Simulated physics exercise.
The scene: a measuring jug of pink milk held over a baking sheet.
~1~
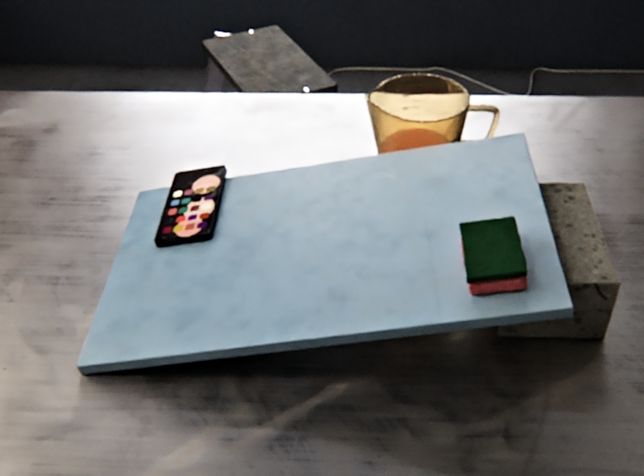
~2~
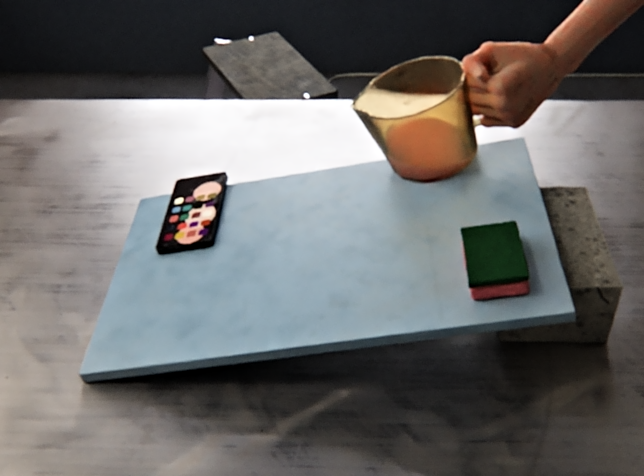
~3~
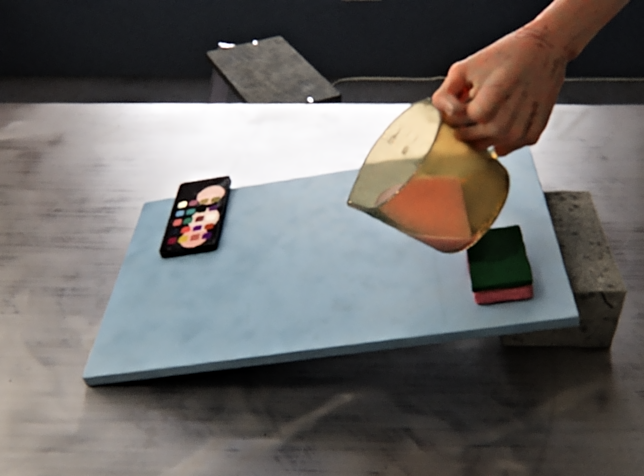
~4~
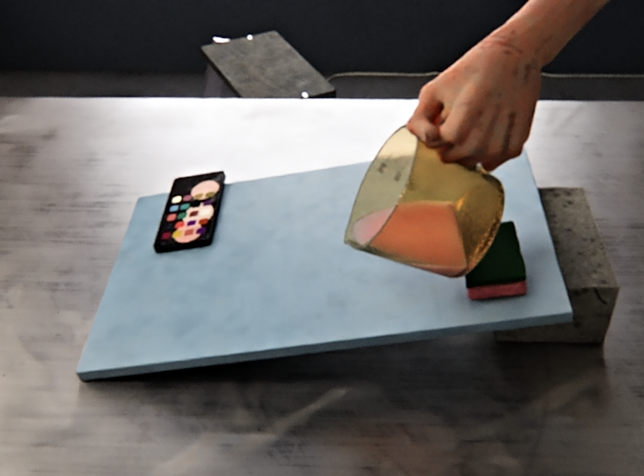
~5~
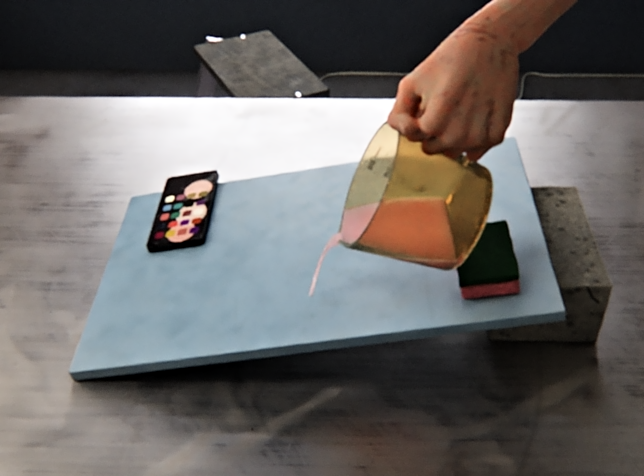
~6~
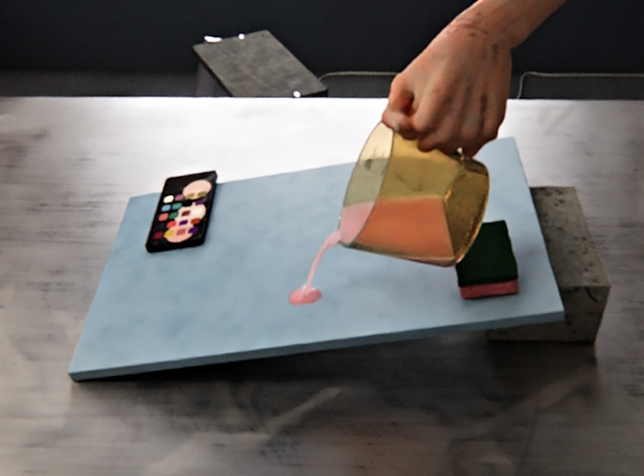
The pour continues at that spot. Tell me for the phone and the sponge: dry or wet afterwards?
Phone: Dry, sponge: Dry.
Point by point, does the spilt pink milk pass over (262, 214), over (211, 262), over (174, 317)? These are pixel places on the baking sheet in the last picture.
Going in order, the first is out of reach, the second out of reach, and the third covered by the spill.
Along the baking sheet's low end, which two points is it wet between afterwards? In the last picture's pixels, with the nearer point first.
It's wet between (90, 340) at the near end and (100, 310) at the far end.
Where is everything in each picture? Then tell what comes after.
In the first picture, the baking sheet slopes down to the left; measuring jug (419, 128) nearly empty; phone (193, 204); sponge (493, 256).
In the second picture, measuring jug nearly empty, surface at (431, 143); phone (194, 211).
In the third picture, measuring jug (432, 180) tipped 50° with all of its load; sponge (498, 265).
In the fourth picture, the baking sheet slopes down to the left; measuring jug (424, 206) tipped 60° with all of its load; phone (192, 210).
In the fifth picture, the first of it lands; measuring jug (414, 200) tipped 65° with all of its load; sponge (485, 260).
In the sixth picture, the first of it lands; measuring jug (411, 198) tipped 70° with nearly all of its load; phone (184, 209); sponge (484, 259).
Soon after, it runs down to the left; the phone is dry; the sponge is dry.
Later, it runs down to the left and off the end; the phone is dry; the sponge is dry.
In the end, it runs down to the left and off the end; the phone is dry; the sponge is dry.
